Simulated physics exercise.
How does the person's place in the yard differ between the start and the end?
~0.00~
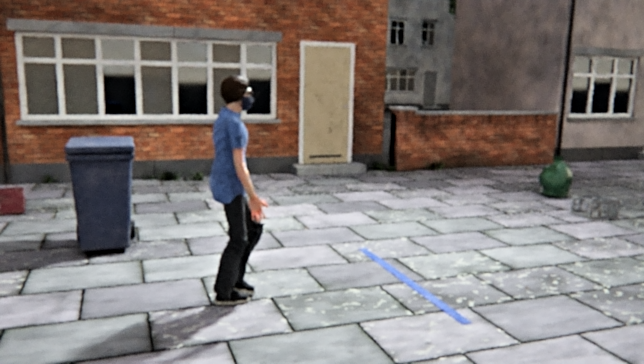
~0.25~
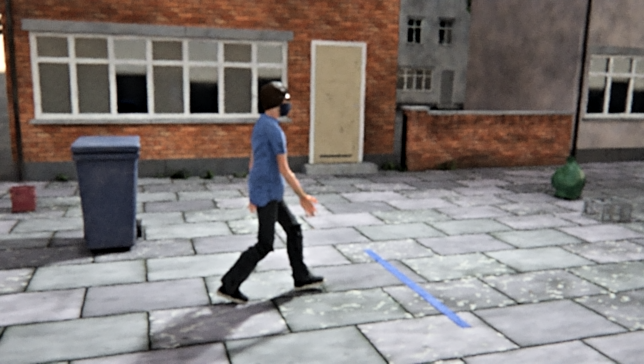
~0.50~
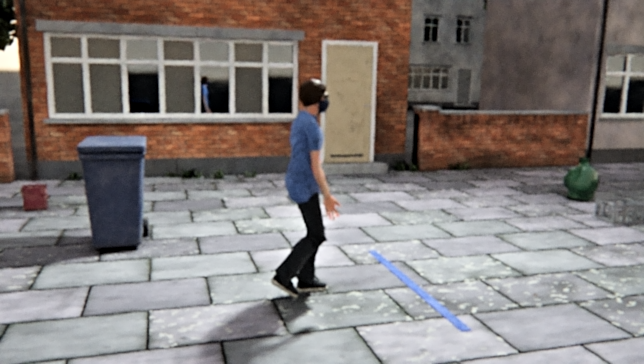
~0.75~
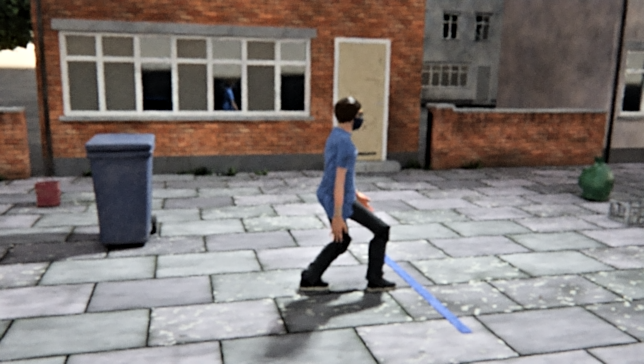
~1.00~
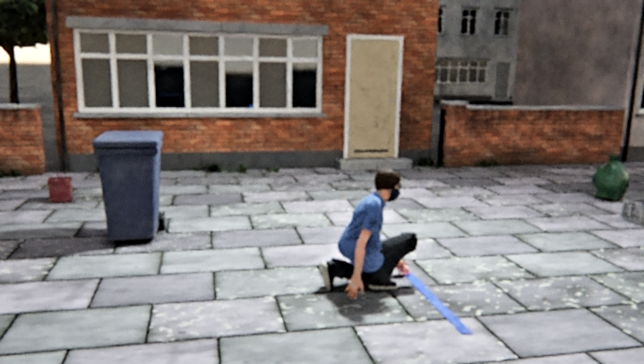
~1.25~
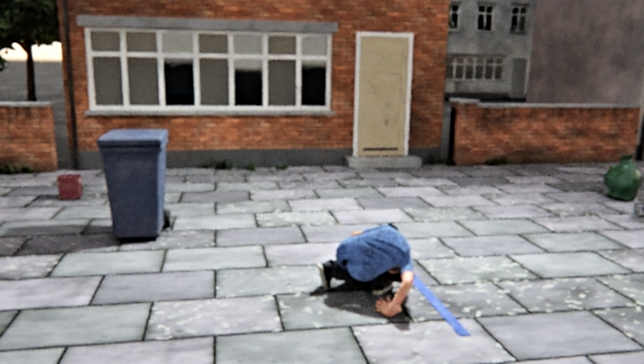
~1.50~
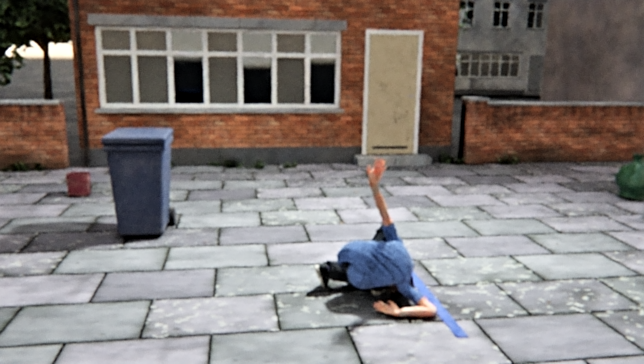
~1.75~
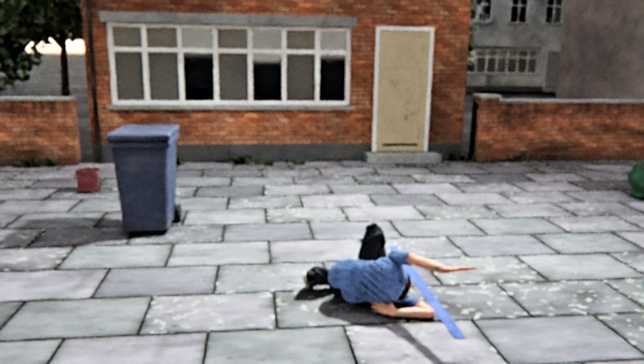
At the start the person is upright on the paving, well to the left of the blue strip. By the end the person is farther right and lower in view, down on the slabs close beside the strip.
